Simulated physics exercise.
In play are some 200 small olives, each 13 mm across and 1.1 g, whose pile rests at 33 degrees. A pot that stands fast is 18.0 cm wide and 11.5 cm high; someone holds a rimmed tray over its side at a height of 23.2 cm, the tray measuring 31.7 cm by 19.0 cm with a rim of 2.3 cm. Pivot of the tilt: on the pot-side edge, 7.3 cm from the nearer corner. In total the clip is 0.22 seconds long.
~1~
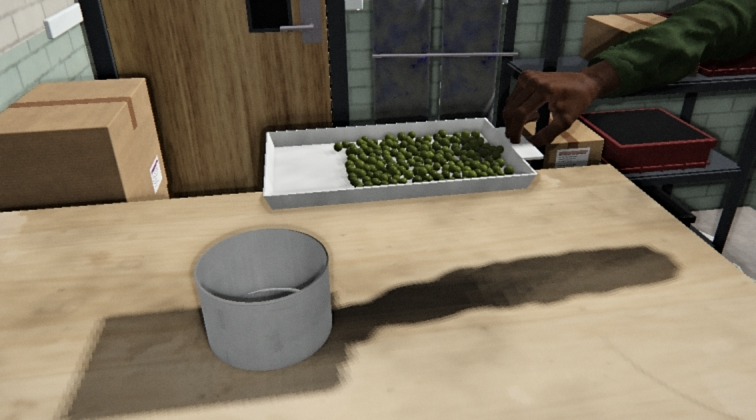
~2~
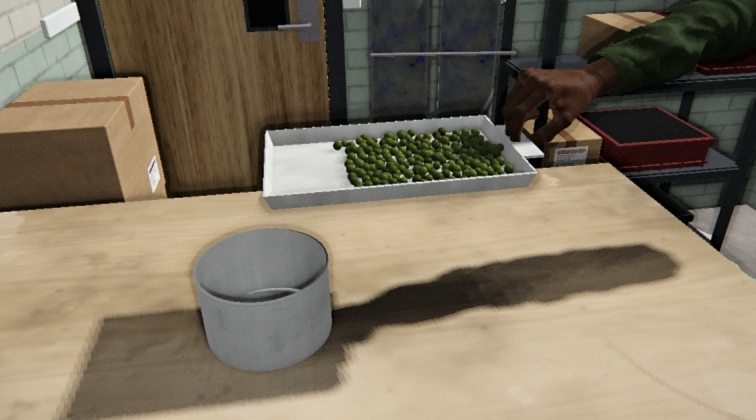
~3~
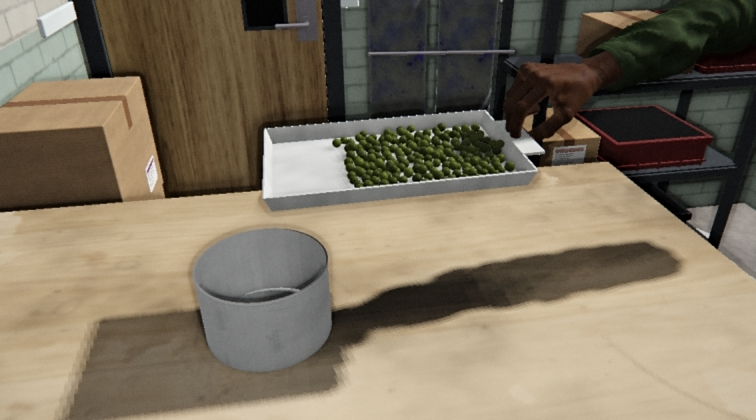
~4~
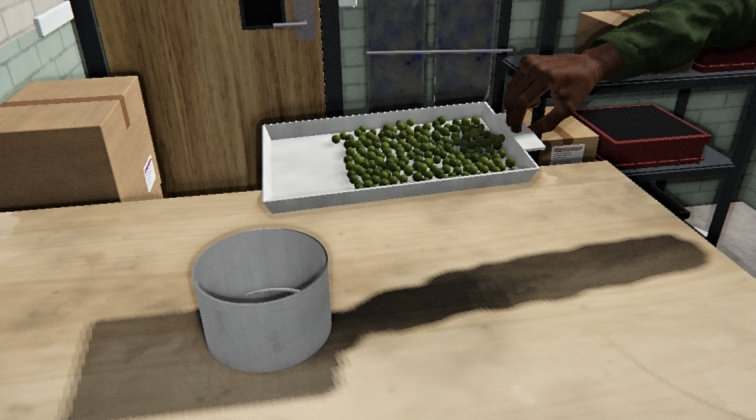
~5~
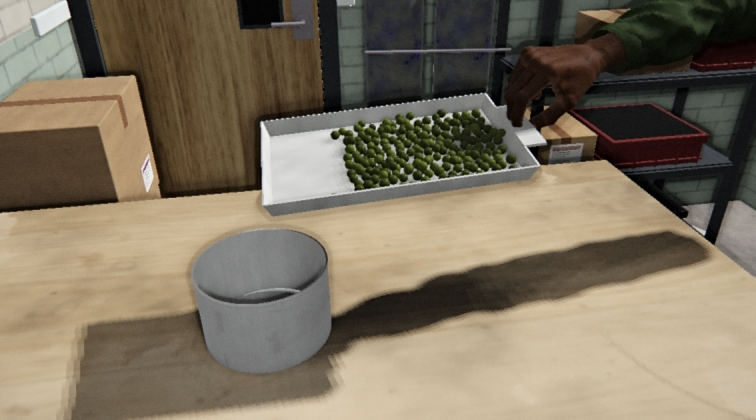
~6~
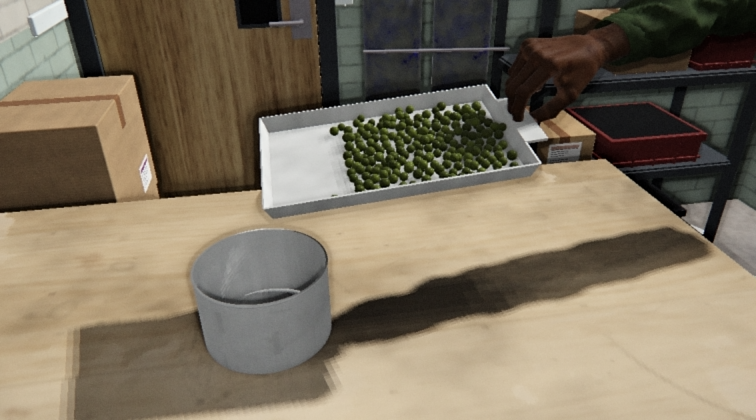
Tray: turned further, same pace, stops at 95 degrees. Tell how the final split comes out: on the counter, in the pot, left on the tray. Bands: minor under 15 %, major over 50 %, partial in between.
Counter: Major, pot: Partial, tray: Minor.
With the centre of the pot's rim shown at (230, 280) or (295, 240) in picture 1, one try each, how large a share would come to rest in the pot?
Close to 30 in a hundred, then close to 10 in a hundred.
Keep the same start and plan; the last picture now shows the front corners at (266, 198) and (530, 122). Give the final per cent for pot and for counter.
Per cent by place - pot 75, counter 25.
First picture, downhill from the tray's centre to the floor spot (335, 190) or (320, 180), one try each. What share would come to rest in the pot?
Near 65 and 80 percent, in that order.
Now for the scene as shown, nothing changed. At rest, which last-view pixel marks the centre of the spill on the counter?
Roughly at pixel (343, 388) in the last view.
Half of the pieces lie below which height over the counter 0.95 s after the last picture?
Around 24 cm up.
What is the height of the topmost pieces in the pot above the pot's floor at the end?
2.5 cm.
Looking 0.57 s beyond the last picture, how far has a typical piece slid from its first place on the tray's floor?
About 5 cm.
Then, 0.57 s after the last picture, tilt 51 degrees; the tray holds 100 %, the pot 0 %.
Then, 0.95 s after the last picture, tilt 77 degrees; the tray holds 90 %, the pot 0 %.
Then, 1.42 s after the last picture, tilt 95 degrees; the tray holds 0 %, the pot 35 %.
In the end, counter 60 %, pot 40 %, tray 0 %.
